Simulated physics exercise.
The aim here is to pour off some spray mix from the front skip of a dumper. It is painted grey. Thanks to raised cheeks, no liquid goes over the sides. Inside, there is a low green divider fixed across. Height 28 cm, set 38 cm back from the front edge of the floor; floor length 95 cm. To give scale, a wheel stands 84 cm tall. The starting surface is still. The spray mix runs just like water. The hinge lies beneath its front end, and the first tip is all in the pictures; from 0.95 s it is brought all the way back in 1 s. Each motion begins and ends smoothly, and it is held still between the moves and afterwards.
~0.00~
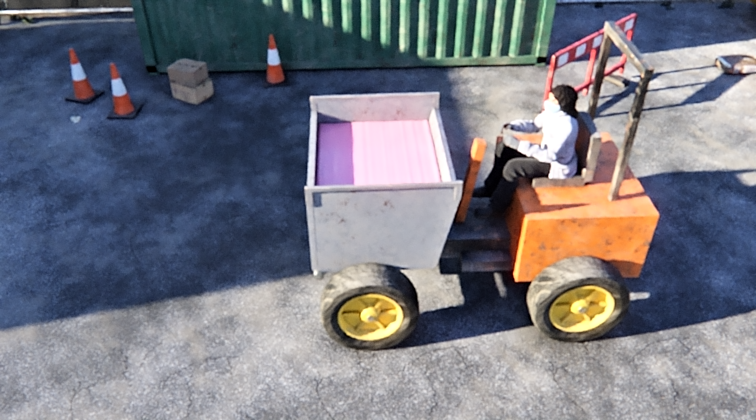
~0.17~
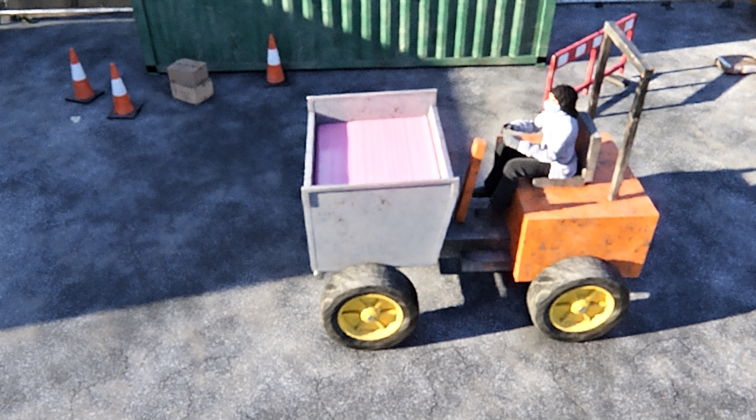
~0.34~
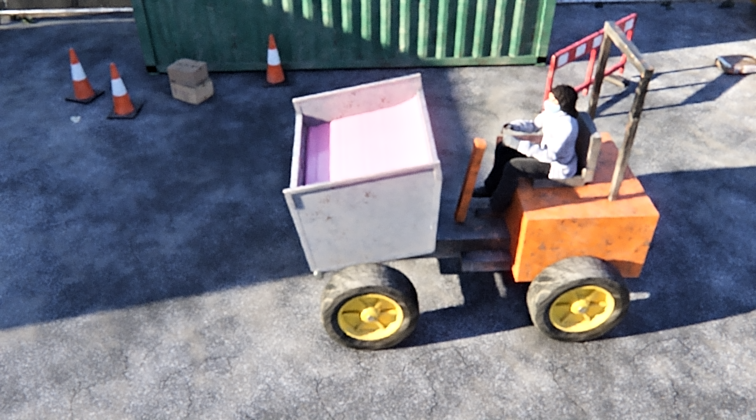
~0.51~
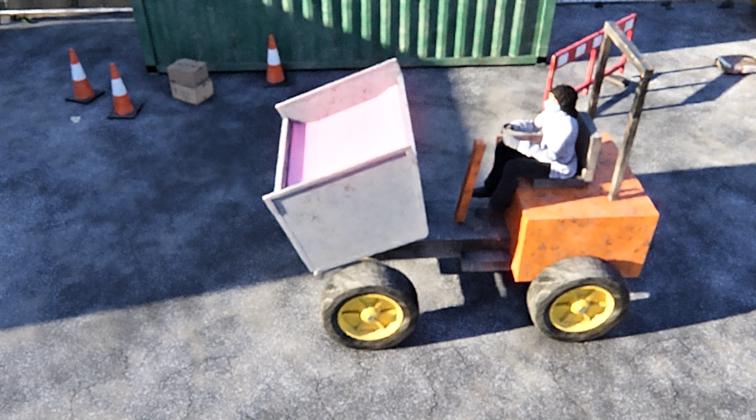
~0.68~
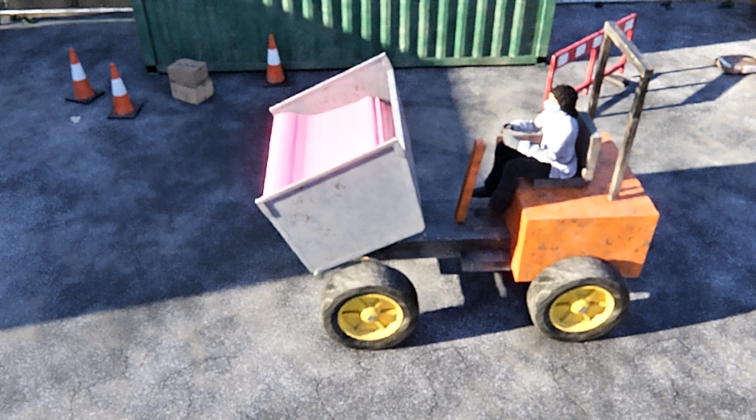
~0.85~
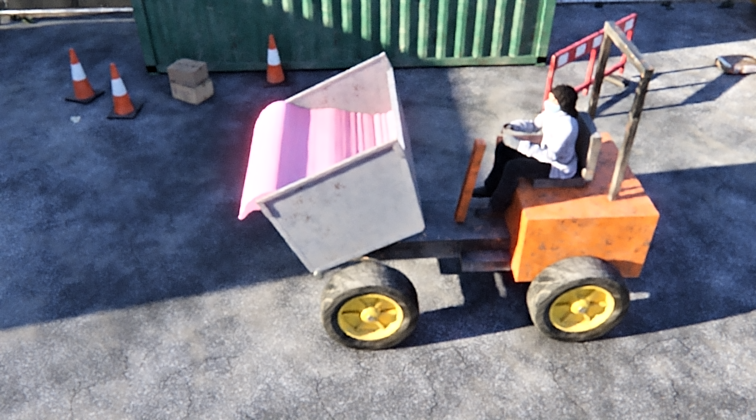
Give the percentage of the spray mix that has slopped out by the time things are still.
Roughly 23 percent.
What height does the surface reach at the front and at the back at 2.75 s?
Height at the front is 52 cm; height at the back is 36 cm.
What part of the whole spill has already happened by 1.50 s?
About 100 percent at that moment.
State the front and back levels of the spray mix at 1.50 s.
Close to 66 cm at the front end and 24 cm at the back end.
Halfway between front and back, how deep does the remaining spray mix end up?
It settles at around 40 cm at the middle.
After 1.50 s the skip is at 10° forwards, the surface stands 66 cm on the front, 24 cm on the back; the loss stands at 23 per cent, over the front.
After 2.15 s the surface stands 36 cm on the front, 58 cm on the back; the loss stands at 23 per cent, over the front.
After 2.75 s the surface stands 52 cm on the front, 35 cm on the back; the loss stands at 23 per cent, over the front.
After 4.84 s the loss stands at 23 per cent, over the front, 181 of 772 litres.
